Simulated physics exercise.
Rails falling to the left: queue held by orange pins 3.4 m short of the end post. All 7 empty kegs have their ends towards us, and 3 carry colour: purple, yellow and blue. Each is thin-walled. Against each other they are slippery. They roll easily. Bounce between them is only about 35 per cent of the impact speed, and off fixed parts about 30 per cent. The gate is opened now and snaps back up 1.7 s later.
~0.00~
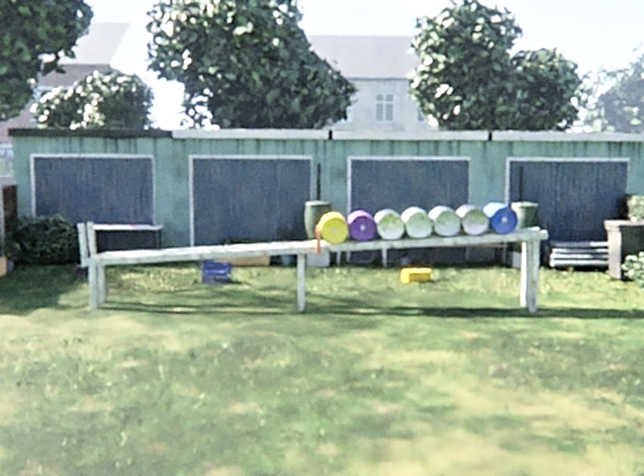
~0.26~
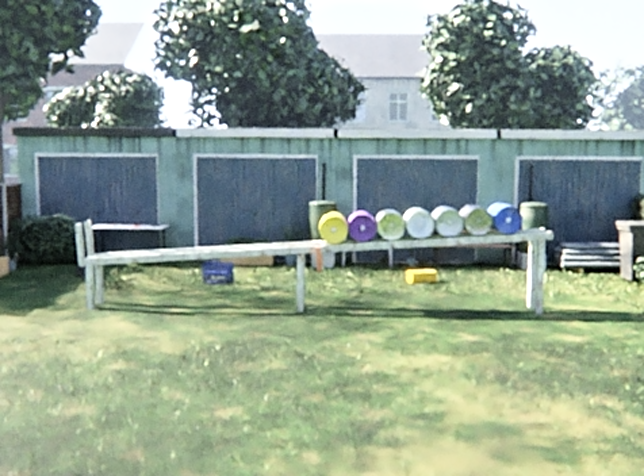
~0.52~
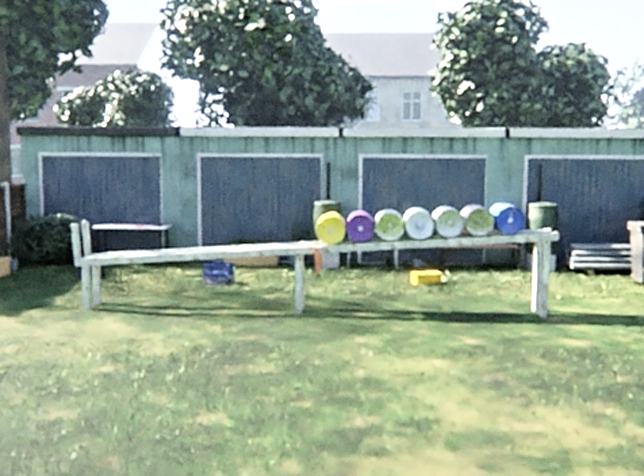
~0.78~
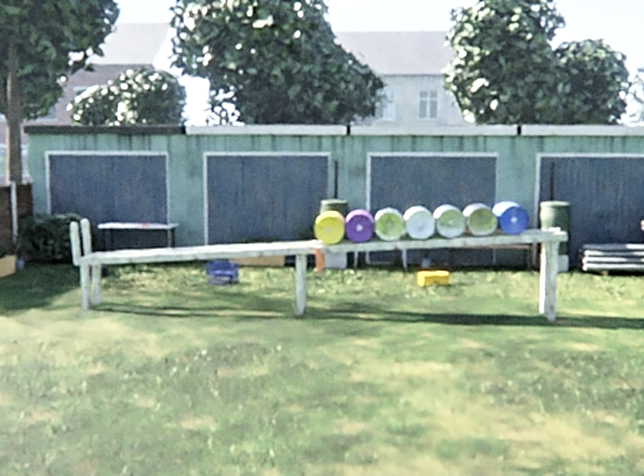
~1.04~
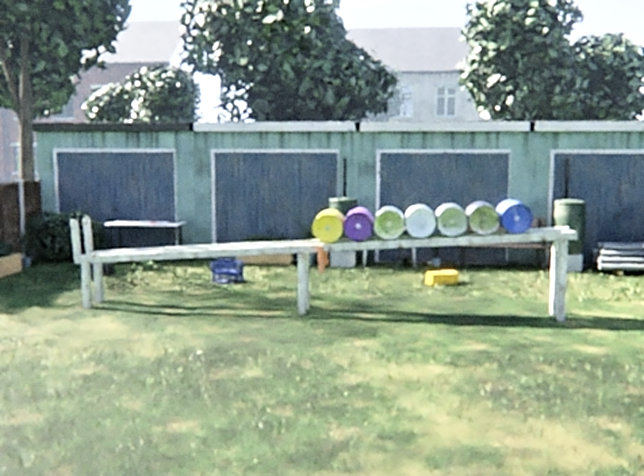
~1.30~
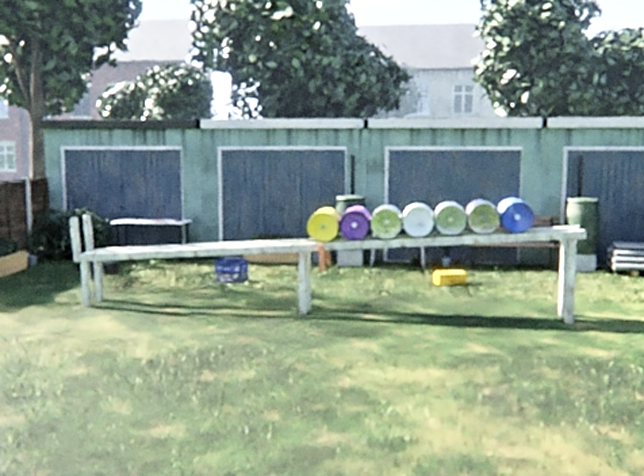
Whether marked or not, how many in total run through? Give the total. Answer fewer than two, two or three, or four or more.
I would say fewer than two.
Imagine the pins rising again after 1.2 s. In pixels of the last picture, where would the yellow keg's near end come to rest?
Around pixel (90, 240).
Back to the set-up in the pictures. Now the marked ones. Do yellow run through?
Yellow escapes.
Then, 1.5 s in, purple is on the rails, 35 cm above the pins, rolling left; yellow is on the rails, 5 cm below the pins, rolling left; blue is on the rails, 235 cm above the pins, rolling left; 1 below the pins.
Then, 1.6 s in, purple is on the rails, 30 cm above the pins, rolling left; yellow is on the rails, 10 cm below the pins, rolling left; blue is on the rails, 235 cm above the pins, rolling left; 1 below the pins.
Then, 1.7 s in, purple is on the rails, 30 cm above the pins, rolling left; yellow is on the rails, 10 cm below the pins, rolling left; blue is on the rails, 230 cm above the pins, rolling left; 1 below the pins.
Then, 1.8 s in, purple is on the rails, 25 cm above the pins, rolling left; yellow is on the rails, 15 cm below the pins, rolling left; blue is on the rails, 225 cm above the pins, rolling left; 1 below the pins.
In the end (4.9 s), purple is on the rails, 25 cm above the pins; yellow is on the rails, 310 cm below the pins; blue is on the rails, 225 cm above the pins; 1 below the pins.
